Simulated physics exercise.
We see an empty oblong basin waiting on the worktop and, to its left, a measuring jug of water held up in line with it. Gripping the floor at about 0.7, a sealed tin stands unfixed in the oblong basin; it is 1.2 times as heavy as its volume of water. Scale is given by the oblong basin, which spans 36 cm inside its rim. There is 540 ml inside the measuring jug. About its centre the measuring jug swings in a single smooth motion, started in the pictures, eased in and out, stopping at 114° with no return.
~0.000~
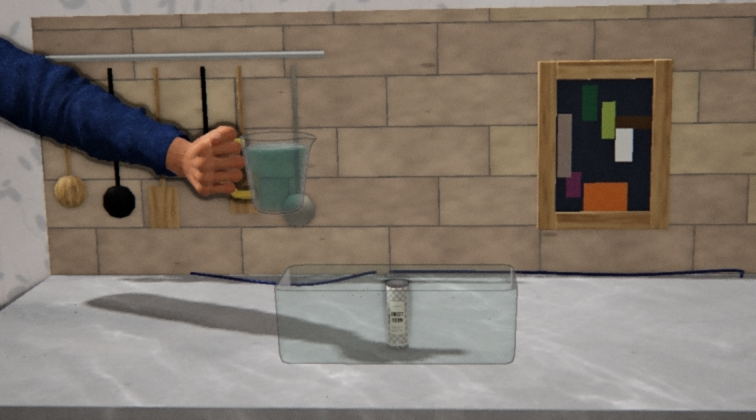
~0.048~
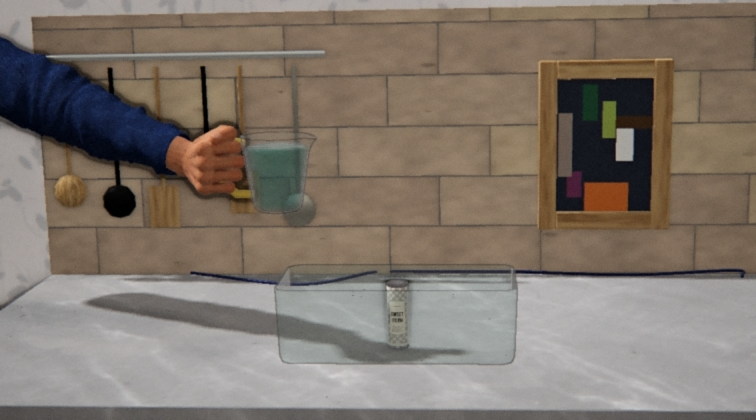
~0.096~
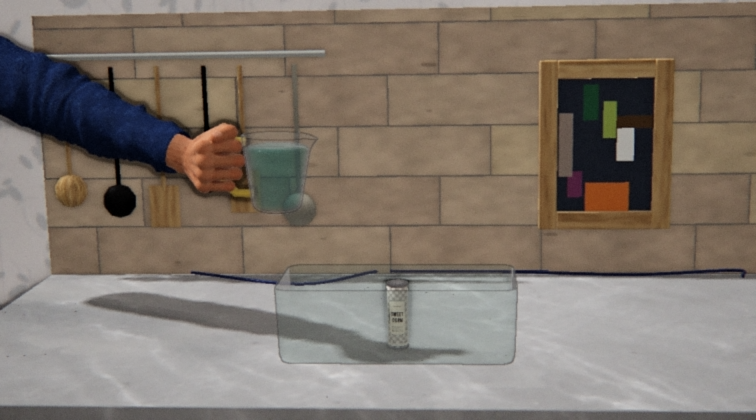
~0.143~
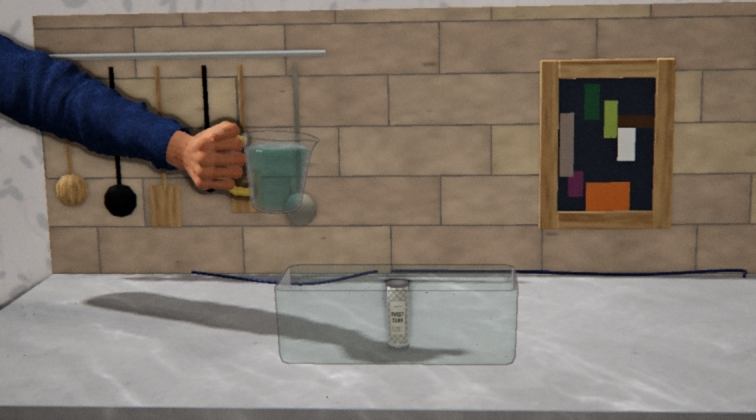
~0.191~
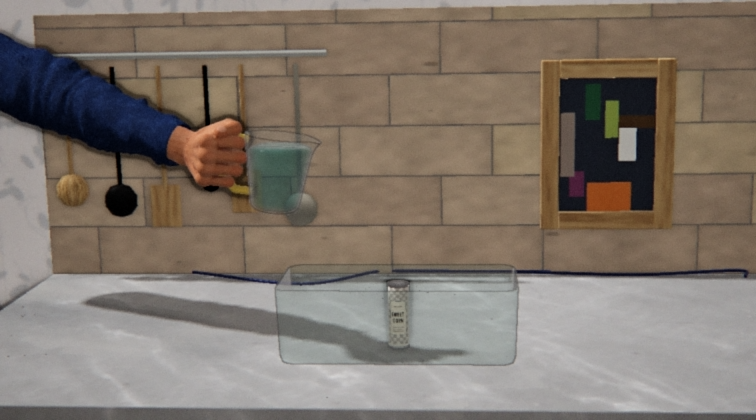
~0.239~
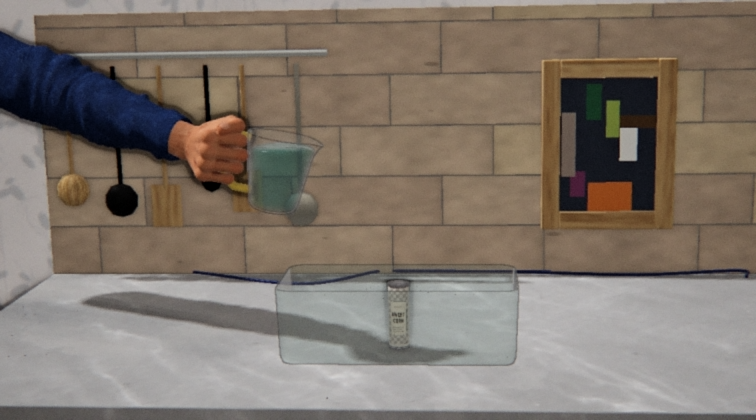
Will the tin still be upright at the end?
Bet it holds up.
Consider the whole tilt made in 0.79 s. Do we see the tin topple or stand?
It stays steady, then.
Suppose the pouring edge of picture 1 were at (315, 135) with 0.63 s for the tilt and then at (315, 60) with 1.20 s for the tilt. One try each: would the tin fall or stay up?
First it stays on its base; then it tips over.
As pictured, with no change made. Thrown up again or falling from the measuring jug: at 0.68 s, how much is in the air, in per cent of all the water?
22 %.
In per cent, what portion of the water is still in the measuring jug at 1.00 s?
Share remaining: Approx. 12 %.
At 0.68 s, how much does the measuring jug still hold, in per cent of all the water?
Around 72 percent.
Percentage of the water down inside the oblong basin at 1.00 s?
My estimate is about 66 percent.
After 0.68 s the tilt is 68° and 72 per cent is still to pour; the tin stands where it began.
After 1.00 s the tilt is 106° and 12 per cent is still to pour; the tin stands 1 cm from where it began.
After 1.34 s the tilt is 114° and 0 per cent is still to pour; the tin stands 1 cm from where it began.
After 1.70 s the tilt is 114° and 0 per cent is still to pour; the tin stands 1 cm from where it began.
In the end the tin stands 1 cm from where it began.
